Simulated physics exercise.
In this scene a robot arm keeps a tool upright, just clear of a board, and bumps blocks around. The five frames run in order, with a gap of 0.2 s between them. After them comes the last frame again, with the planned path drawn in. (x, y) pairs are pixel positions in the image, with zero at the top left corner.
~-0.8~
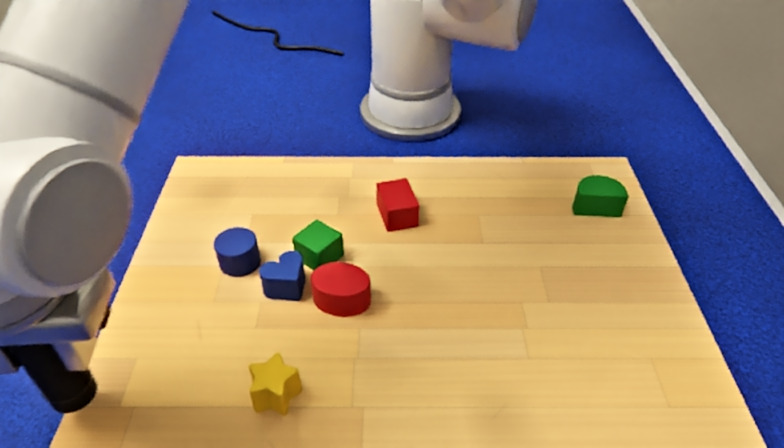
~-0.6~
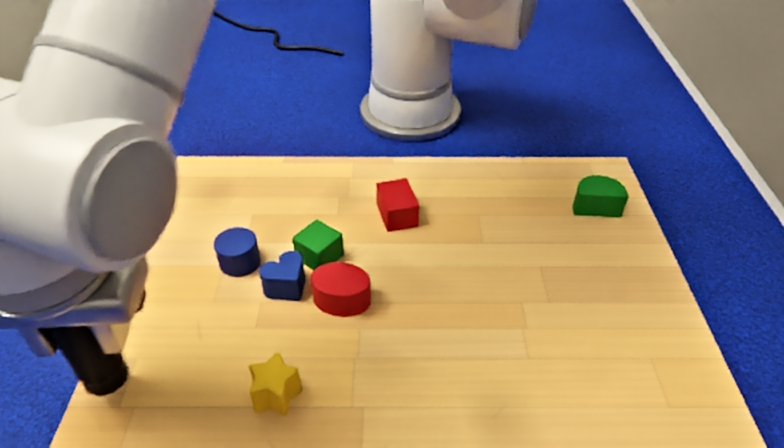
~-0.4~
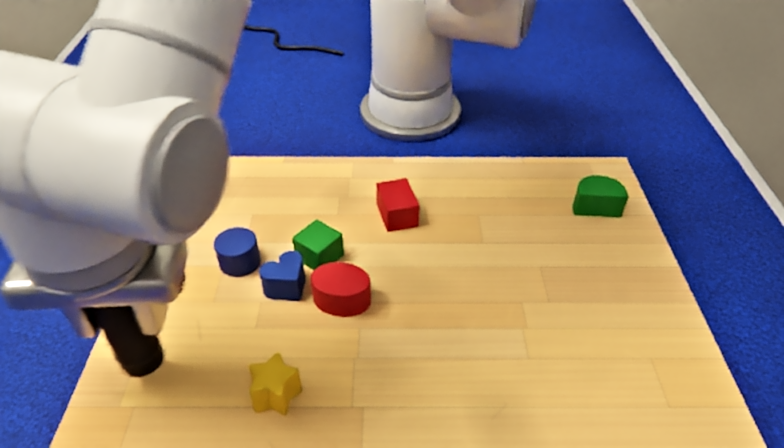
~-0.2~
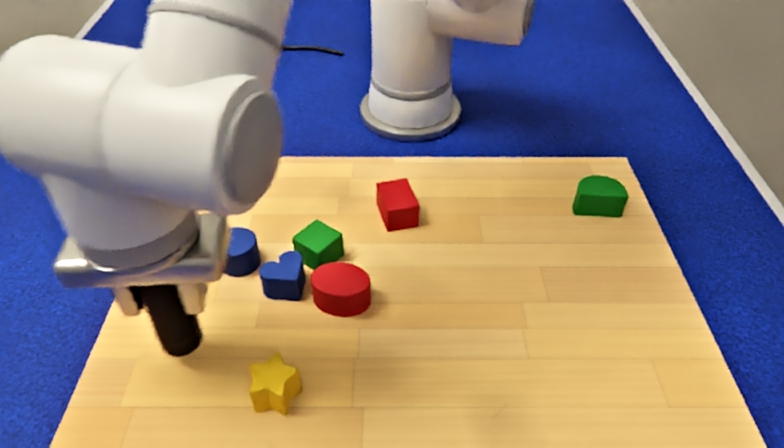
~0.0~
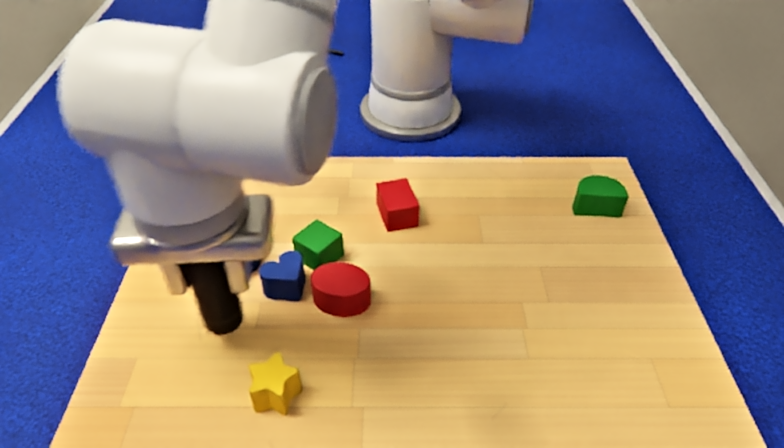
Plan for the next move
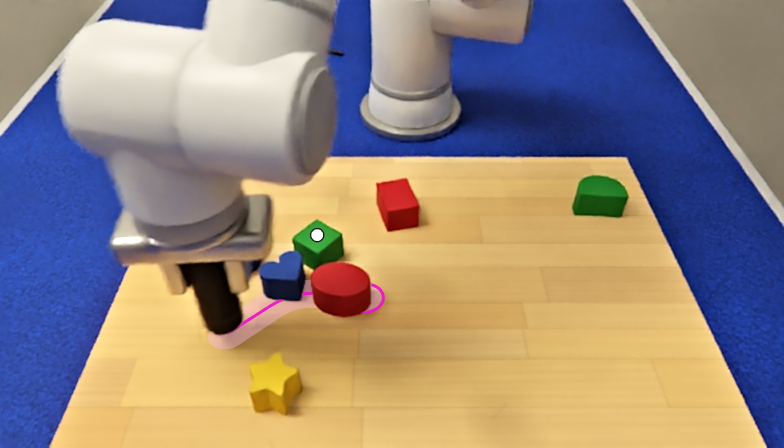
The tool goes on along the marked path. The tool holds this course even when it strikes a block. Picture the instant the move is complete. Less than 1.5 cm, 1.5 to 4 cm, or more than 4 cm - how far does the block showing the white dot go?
My estimate: In the 1.5 to 4 cm range.
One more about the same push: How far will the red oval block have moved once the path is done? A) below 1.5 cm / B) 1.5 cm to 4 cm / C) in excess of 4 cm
Correct choice: C.
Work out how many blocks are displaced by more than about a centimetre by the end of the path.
The result: Three blocks or more.
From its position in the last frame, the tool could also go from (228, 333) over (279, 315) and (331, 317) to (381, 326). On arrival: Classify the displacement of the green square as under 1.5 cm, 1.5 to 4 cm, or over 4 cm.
Displaced less than 1.5 cm.
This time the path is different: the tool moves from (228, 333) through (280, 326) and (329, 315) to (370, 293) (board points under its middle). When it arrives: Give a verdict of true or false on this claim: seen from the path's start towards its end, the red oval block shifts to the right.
My answer: False.
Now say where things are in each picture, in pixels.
Lower end of the tool at (75, 395), tops of blocks, blue circular block at (235, 241), blue heart-shaped block at (283, 266), green square at (317, 235), red oval block at (340, 278), in the first picture.
Tool at (107, 379), blocks as before, in the second picture.
Tool at (144, 361), blocks as before, in the third picture.
Tool at (183, 341), blocks as before, in the fourth picture.
Tool at (224, 320), blue circular block hidden, blue heart-shaped block at (283, 266), green square at (317, 235), red oval block at (340, 278), in the fifth picture.
The drawn path runs from (228, 333) via (271, 306) and (317, 294), ending at (365, 298); the dot is on the green square.
What follows on the original path. One third of the way, tool at (269, 292); blue heart-shaped block at (288, 260), turned 15° clockwise.
Two thirds of the way, tool at (317, 281); blue heart-shaped block at (309, 246); green square at (331, 220); red oval block at (363, 280).
At the end, tool at (364, 285); blue circular block not moved; blue heart-shaped block at (309, 246); green square at (331, 220); red oval block at (411, 287), turned 15° clockwise.
